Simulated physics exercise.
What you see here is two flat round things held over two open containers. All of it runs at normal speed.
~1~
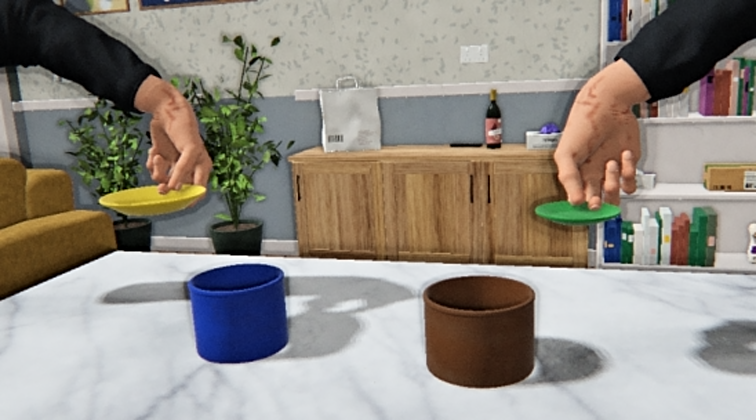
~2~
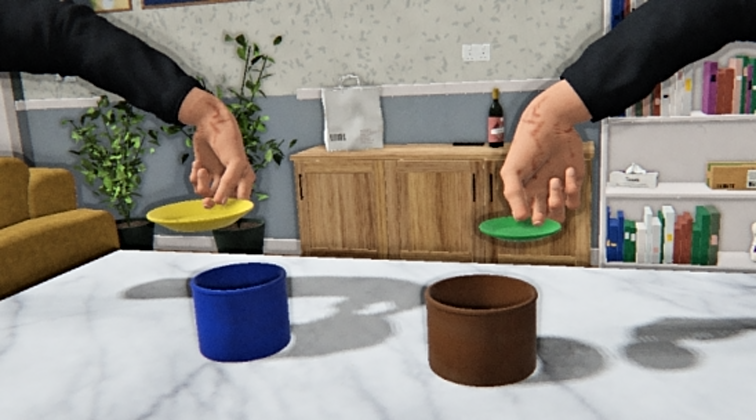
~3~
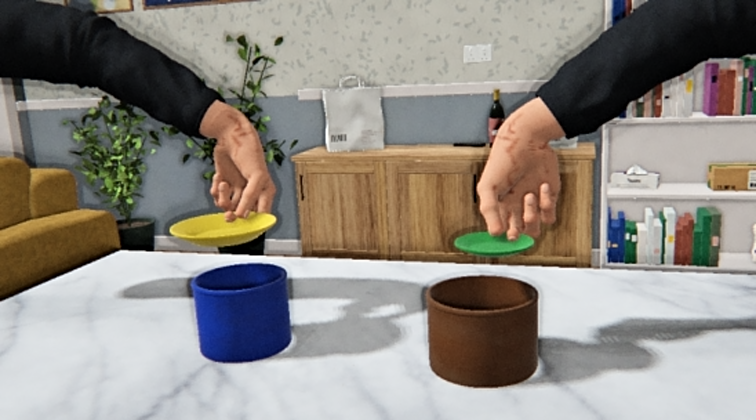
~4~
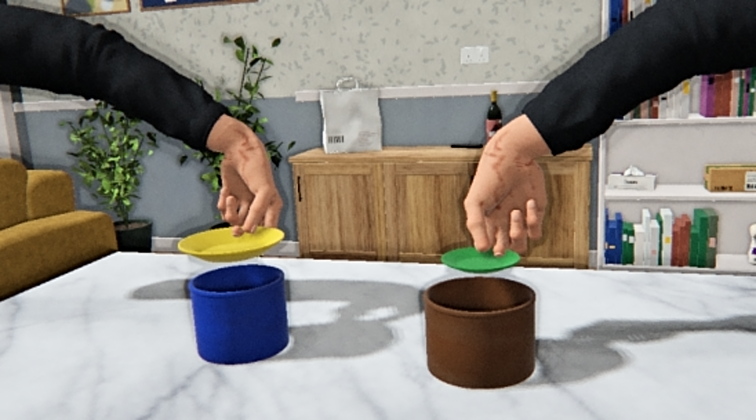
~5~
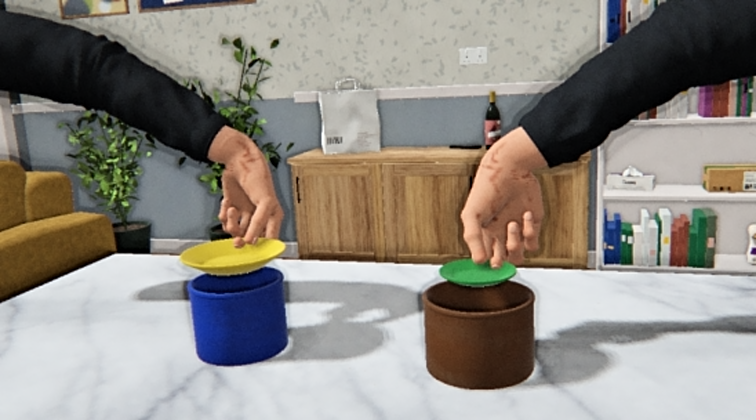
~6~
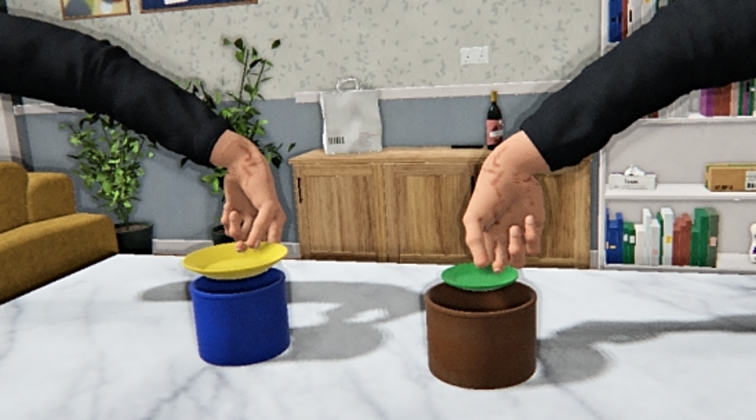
In the video, two hands move a yellow plate and a smaller green plate inward and down over a blue container on the left and a brown container on the right, then hold them nearly still just above the open tops.
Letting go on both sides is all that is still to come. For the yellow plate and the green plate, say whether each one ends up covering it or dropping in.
Result: The yellow plate stays up; the green plate passes through.
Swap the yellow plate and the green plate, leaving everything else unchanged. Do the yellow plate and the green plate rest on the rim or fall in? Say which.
For the yellow plate, it perches on top; for the green plate, it drops in.
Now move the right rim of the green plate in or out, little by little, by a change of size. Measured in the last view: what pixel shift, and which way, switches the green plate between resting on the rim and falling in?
Shift needed: Around 16 pixels, direction right.
Then, 0.16 s past the last view, yellow plate moving near (237, 272); green plate in the air near (481, 333).
Then, 0.28 s past the last view, yellow plate sitting on the rim near (237, 272); green plate come down near (481, 346).
Finally, the yellow plate rests on the rim, near (237, 272); the green plate falls in, near (482, 357).
